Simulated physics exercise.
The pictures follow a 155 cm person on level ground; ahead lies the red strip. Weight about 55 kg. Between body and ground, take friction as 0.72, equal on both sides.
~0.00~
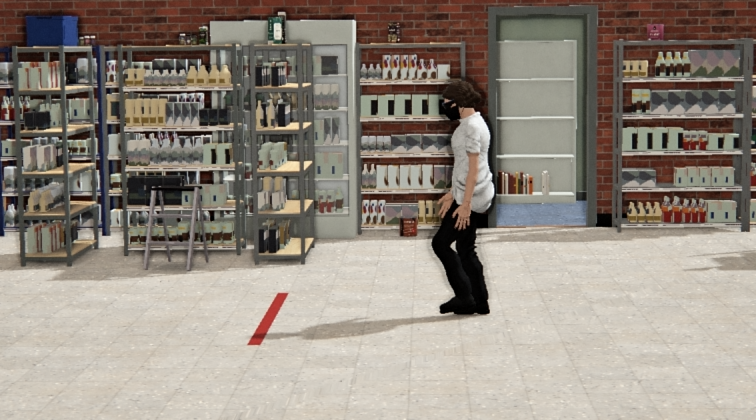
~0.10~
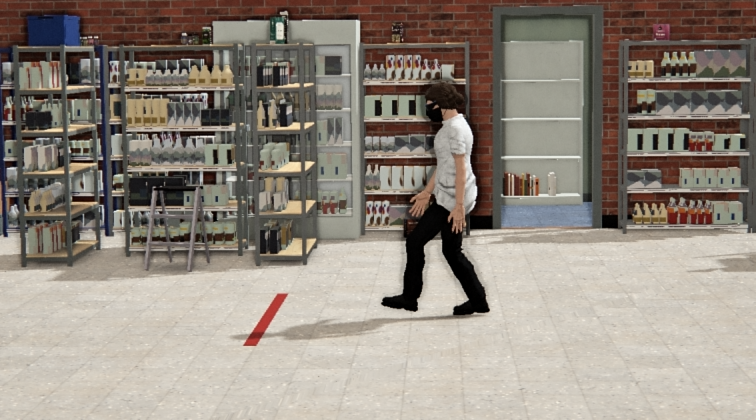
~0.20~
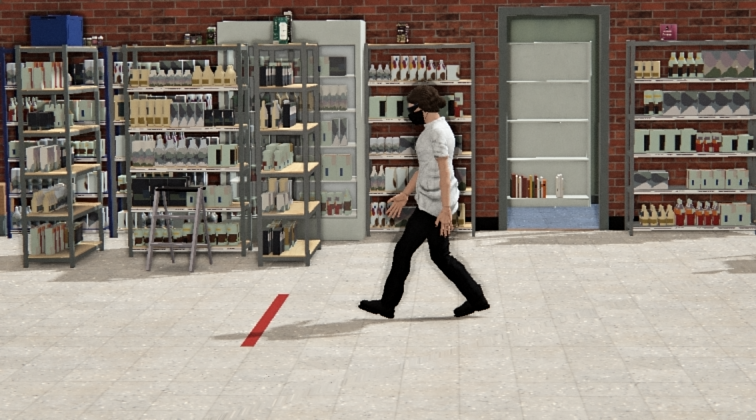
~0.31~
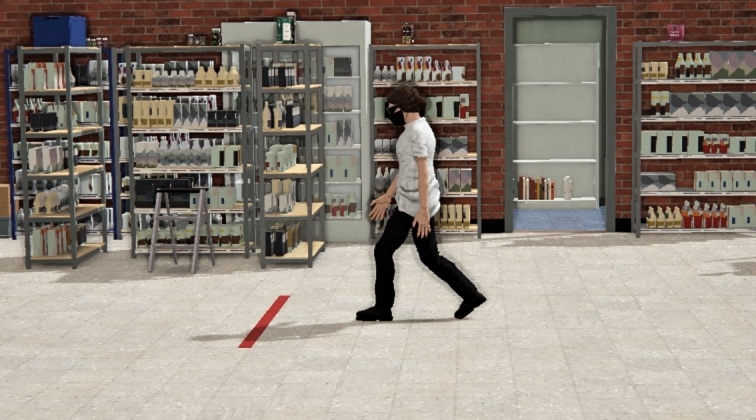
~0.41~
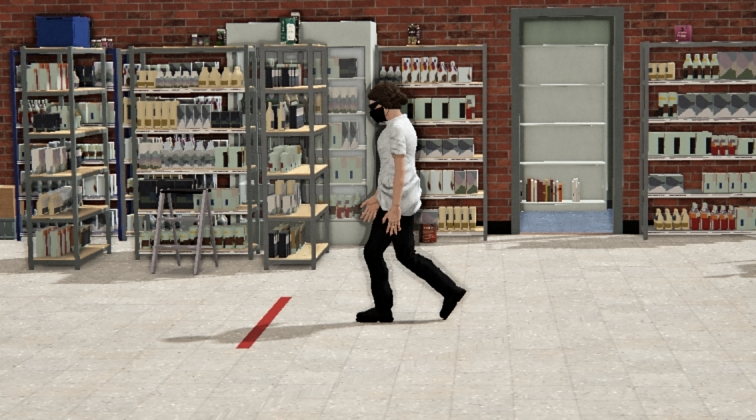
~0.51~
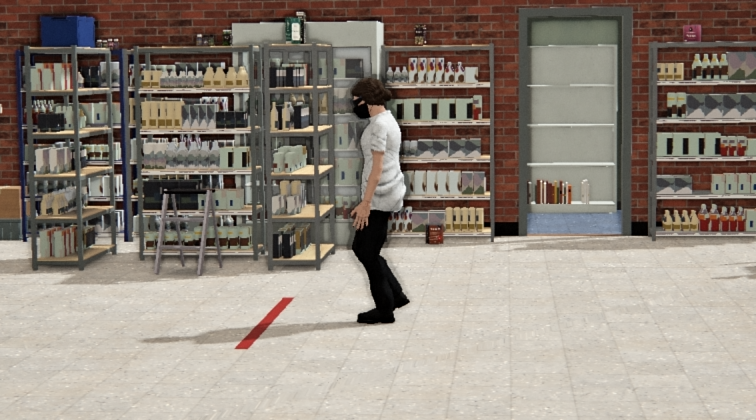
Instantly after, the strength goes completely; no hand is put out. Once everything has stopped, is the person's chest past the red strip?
No.
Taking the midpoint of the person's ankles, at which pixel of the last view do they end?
I'd put it at roughly (334, 302).
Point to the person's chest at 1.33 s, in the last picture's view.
Pixel in the last view at that time: About (323, 273).
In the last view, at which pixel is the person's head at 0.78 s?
(332, 150).
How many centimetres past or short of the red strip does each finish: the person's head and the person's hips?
Result: Person's head = 10 cm short, person's hips = 40 cm short.
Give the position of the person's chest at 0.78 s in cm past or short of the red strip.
Short by some 50 cm.
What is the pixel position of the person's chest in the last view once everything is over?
You'll find it around (333, 283) at the end.
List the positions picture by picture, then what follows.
In the first frame, person's chest (471, 144), person's head (466, 108), person's hips (472, 191), red strip (262, 325).
In the second frame, person's chest (454, 146), person's head (449, 110), person's hips (455, 193); 11 cm covered.
In the third frame, person's chest (436, 150), person's head (431, 113), person's hips (437, 197); 23 cm covered.
In the fourth frame, person's chest (417, 150), person's head (411, 113), person's hips (418, 198); 35 cm covered.
In the fifth frame, person's chest (398, 147), person's head (393, 110), person's hips (399, 195); 47 cm covered.
In the sixth frame, person's chest (382, 144), person's head (377, 106), person's hips (383, 192), red strip (256, 329); 58 cm covered. Speed about 1.1 m/s.
After 0.78 s the person's chest is 48 cm short of the red strip, near (340, 187) in the last picture's view.
After 1.03 s the person's chest is 36 cm short of the red strip, near (324, 239) in the last picture's view; the person's head 13 cm short of the red strip.
After 1.33 s the person's chest is 30 cm short of the red strip, near (323, 273) in the last picture's view.
Final state at 2.3 s, person's hips stop short of the red strip; person's head stops short of the red strip; person's chest stops short of the red strip.
